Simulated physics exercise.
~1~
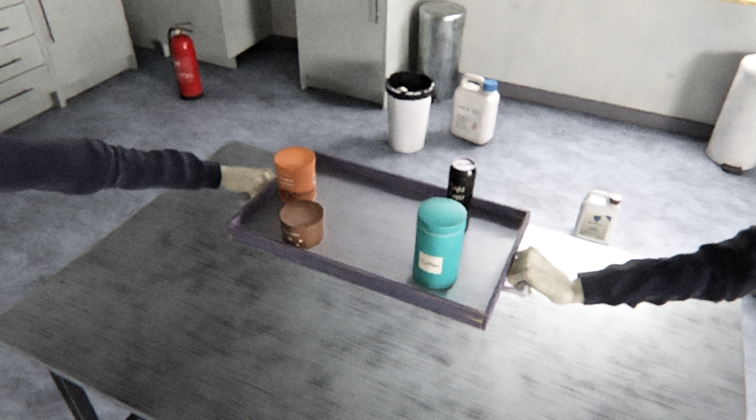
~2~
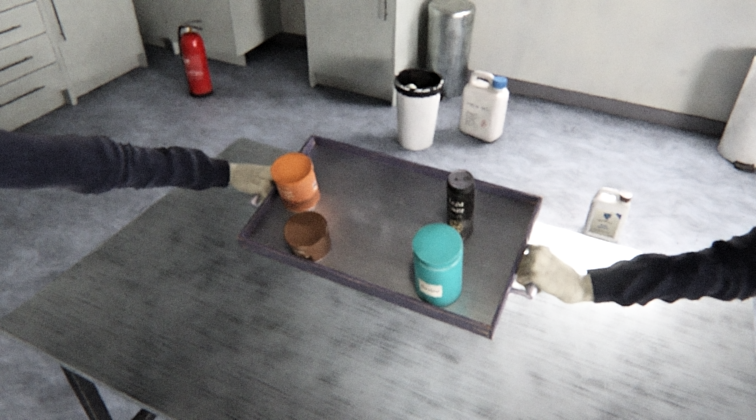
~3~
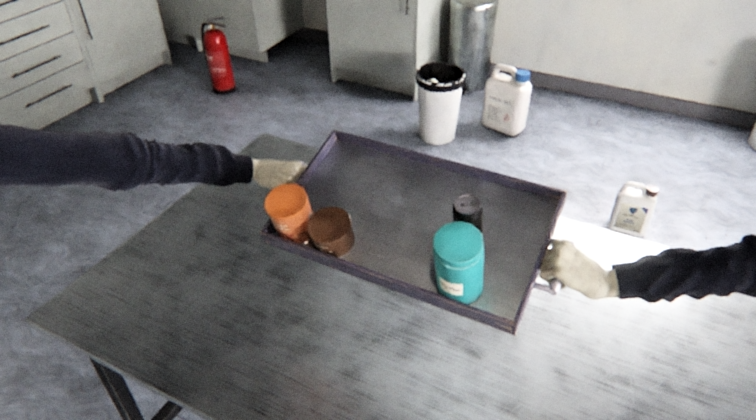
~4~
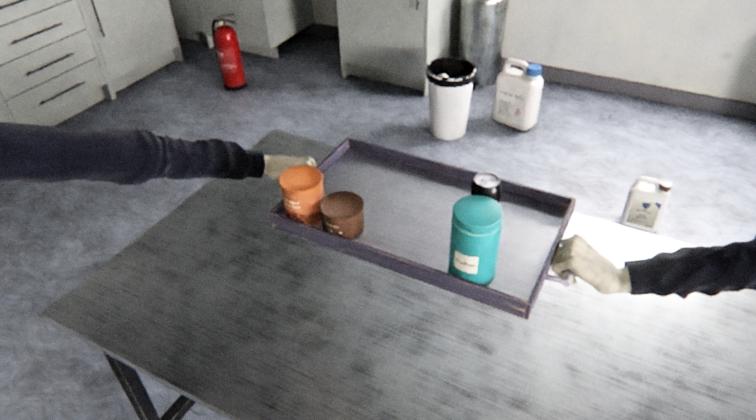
A dark serving tray held by two hands above a table tipped toward the viewer, and the orange tin and black can slid toward its near edge, then it levelled off almost flat with all four containers standing, the tin beside the brown tub.
